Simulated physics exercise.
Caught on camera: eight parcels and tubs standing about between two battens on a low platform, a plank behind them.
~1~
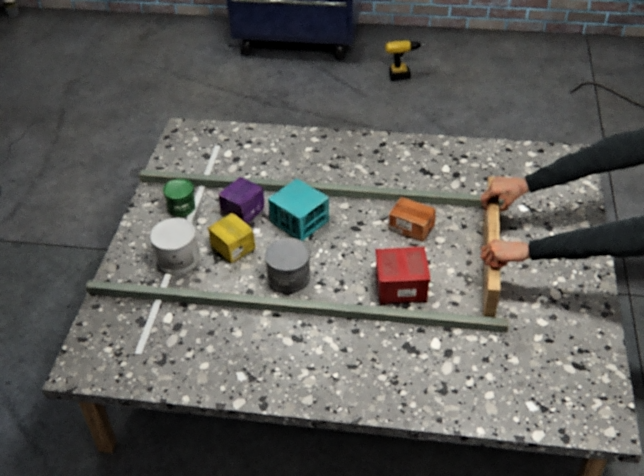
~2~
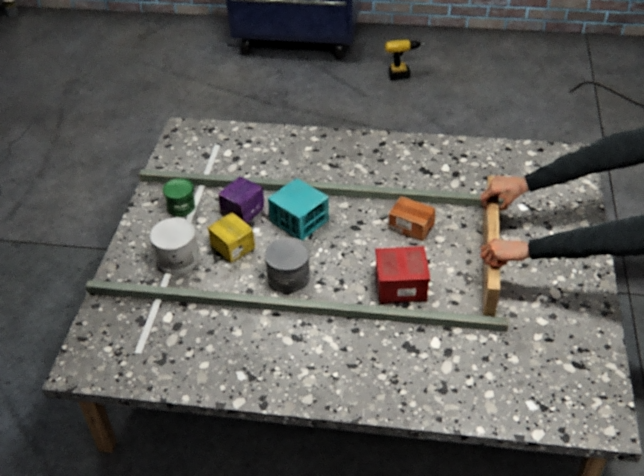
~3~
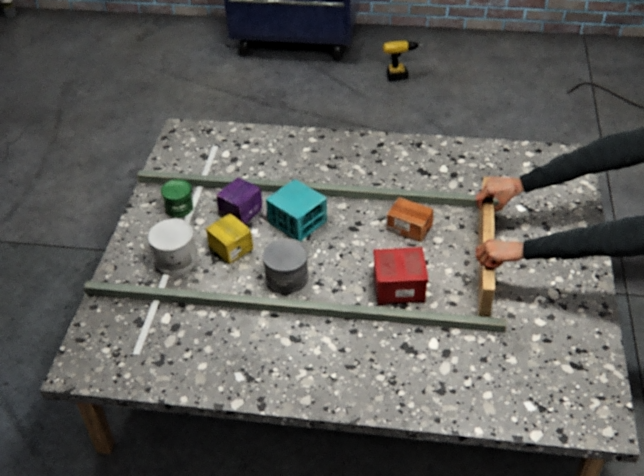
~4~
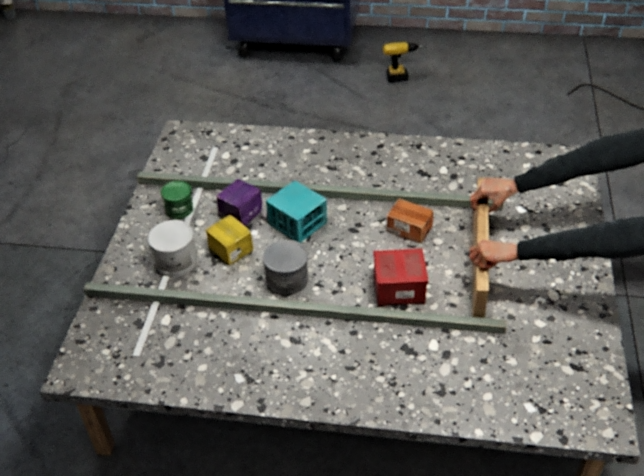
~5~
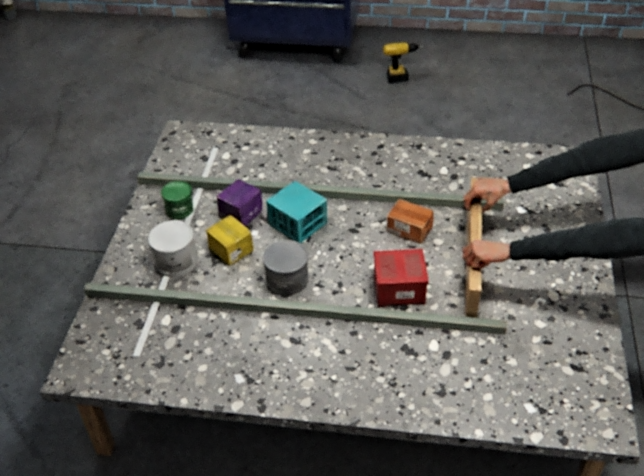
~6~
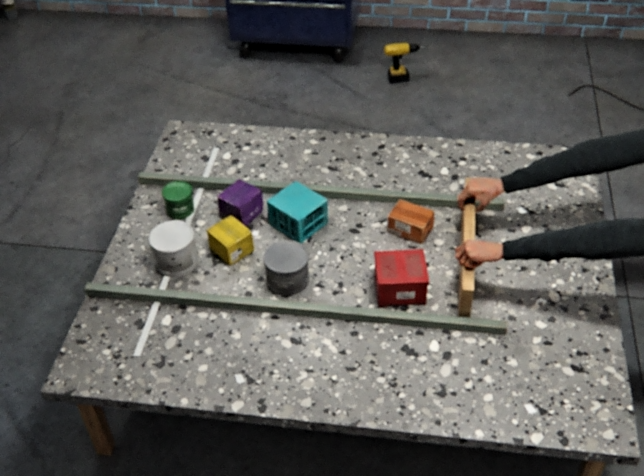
On a speckled low platform, two hands slide a plank slightly left behind several colourful containers.
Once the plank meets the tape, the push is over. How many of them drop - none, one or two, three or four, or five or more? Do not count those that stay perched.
I reckon the ones pushed off reach three but not past four.
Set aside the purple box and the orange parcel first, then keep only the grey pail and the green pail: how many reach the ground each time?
First try: 1 fallen; other try: 1.
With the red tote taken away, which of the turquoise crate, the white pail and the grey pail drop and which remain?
Well, the turquoise crate hangs in there, the white pail hangs in there, and the grey pail hangs in there.
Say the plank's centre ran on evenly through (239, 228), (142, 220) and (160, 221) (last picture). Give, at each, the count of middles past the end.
1, 6 and 6.
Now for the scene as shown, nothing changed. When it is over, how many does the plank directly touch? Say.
The count in contact is 2.
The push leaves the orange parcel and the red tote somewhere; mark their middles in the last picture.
Final positions: Near (170, 206); near (146, 254).
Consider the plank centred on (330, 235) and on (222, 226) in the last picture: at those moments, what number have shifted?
I count 5 first and 8 after.
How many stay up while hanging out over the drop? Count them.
The total would be 3.
Soon after, none off yet; green pail at rest near (179, 200); white pail at rest near (174, 249); purple box at rest near (241, 204).
After that, none off yet; green pail at rest near (179, 200); white pail at rest near (174, 249); purple box displaced about its own width near (212, 200).
And then, none off yet; green pail displaced well along near (118, 196); white pail displaced about its own width near (121, 243); purple box displaced well along near (148, 197).
In the end, the number that fall off is three or four; gone, purple box, white pail and green pail.
